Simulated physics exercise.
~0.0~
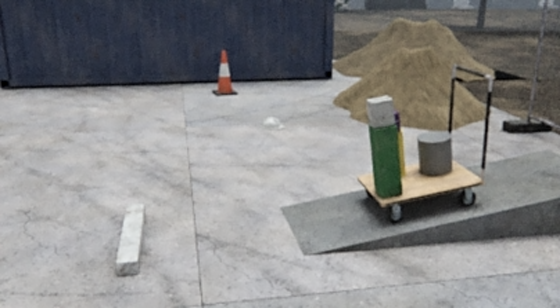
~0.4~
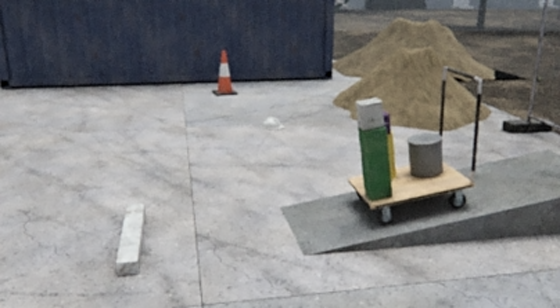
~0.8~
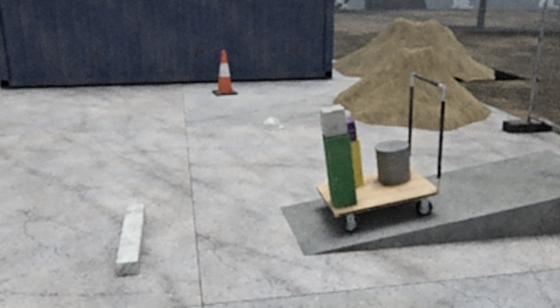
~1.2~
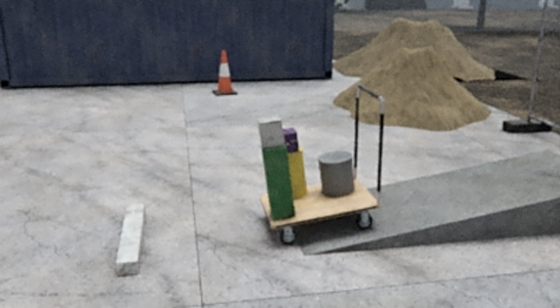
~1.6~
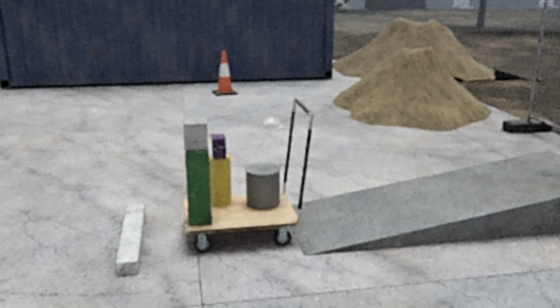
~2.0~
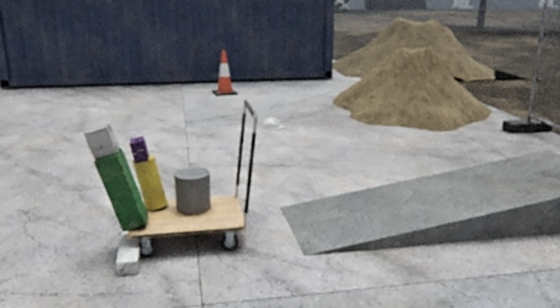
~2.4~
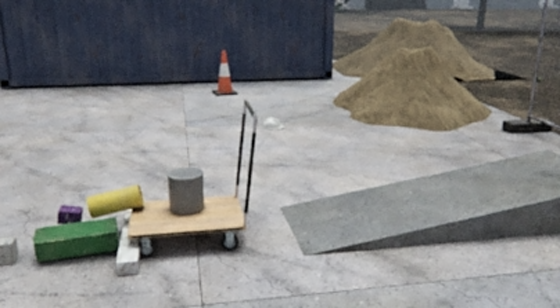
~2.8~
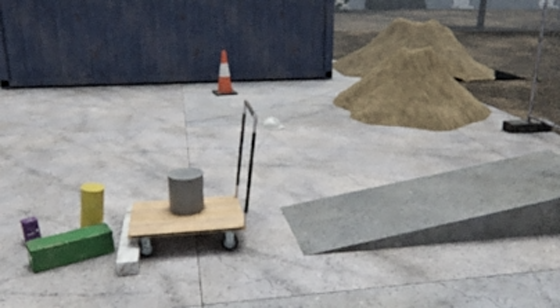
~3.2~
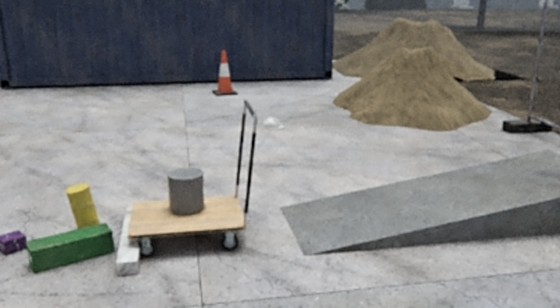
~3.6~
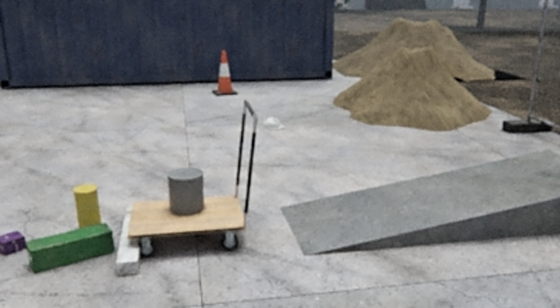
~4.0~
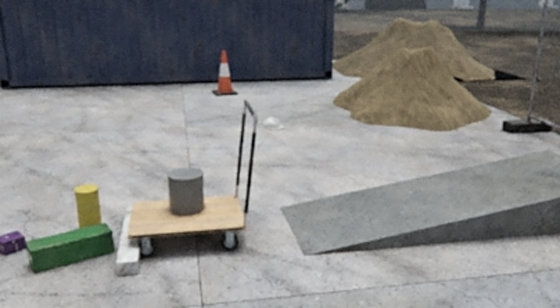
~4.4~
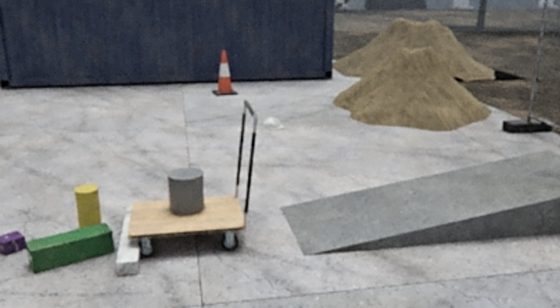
Flat trolley rolling left down a ramp and stopping at a kerb, throwing off green, yellow, purple and white objects, grey pail staying aboard.
